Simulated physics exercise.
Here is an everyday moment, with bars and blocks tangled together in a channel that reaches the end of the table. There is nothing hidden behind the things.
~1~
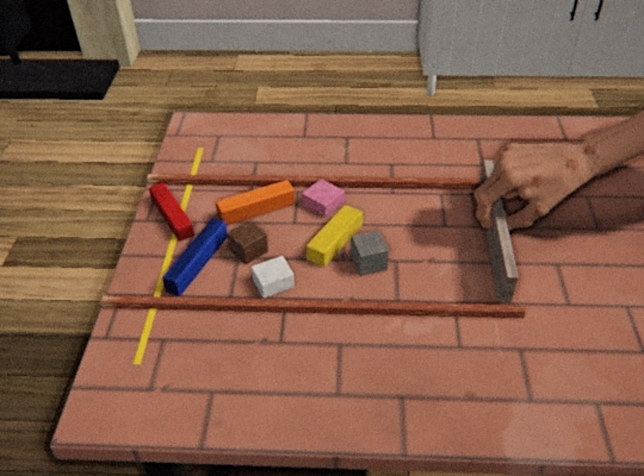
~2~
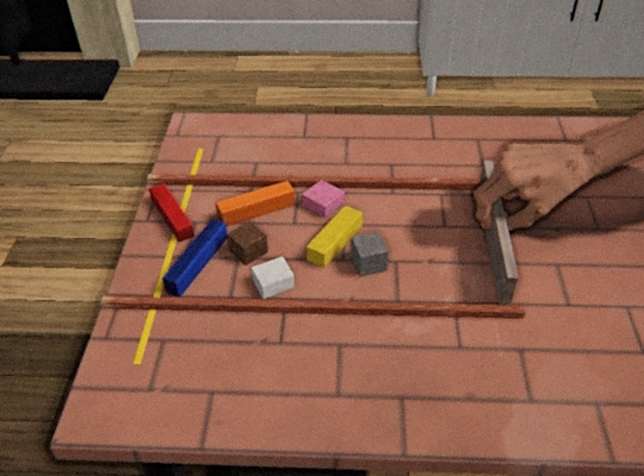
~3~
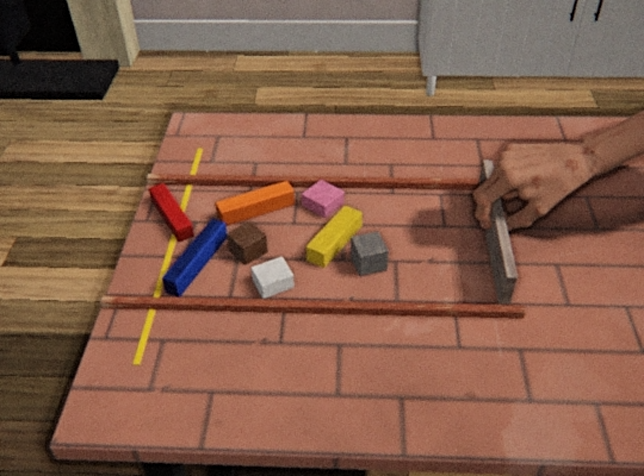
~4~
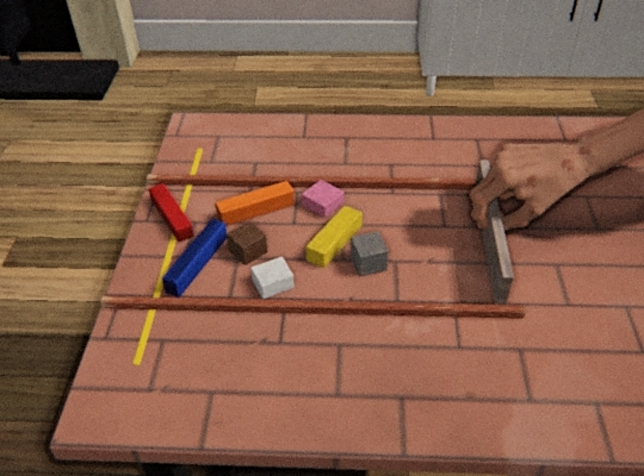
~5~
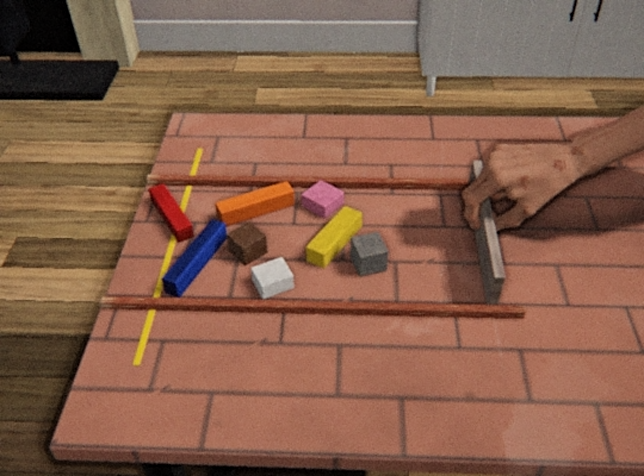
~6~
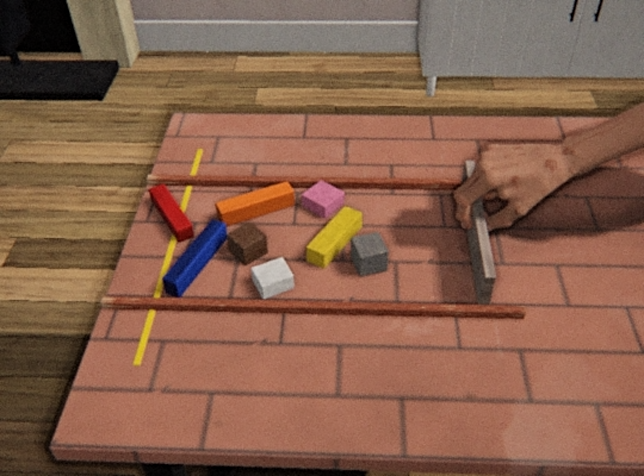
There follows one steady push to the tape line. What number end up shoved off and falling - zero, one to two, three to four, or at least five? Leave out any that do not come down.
Seems three or four of them come crashing down.
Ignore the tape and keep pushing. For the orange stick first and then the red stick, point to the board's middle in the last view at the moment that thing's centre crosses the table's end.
Near (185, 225), then near (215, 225).
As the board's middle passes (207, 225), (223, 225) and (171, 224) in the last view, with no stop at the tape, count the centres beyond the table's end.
By position: 1 / 0 / 3.
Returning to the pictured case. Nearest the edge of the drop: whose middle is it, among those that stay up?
Brown block.
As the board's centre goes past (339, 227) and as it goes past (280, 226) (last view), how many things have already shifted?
The first count is 3, and then it's 8.
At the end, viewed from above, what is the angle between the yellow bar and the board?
Angle: Close to 35 degrees.
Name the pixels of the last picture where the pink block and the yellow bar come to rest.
Final pixels, roughly: (163, 197) for the first, (144, 230) for the other.
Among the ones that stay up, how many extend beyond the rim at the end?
The number is 2.
Soon after, none off yet; red stick at rest near (171, 212); blue stick at rest near (196, 257); brown block at rest near (248, 243).
Then, none off yet; red stick moved a little near (158, 212); blue stick moved a little near (174, 255); brown block moved well along near (207, 228).
At rest, the number that fall off is three or four; fallen, orange stick, blue stick and red stick.
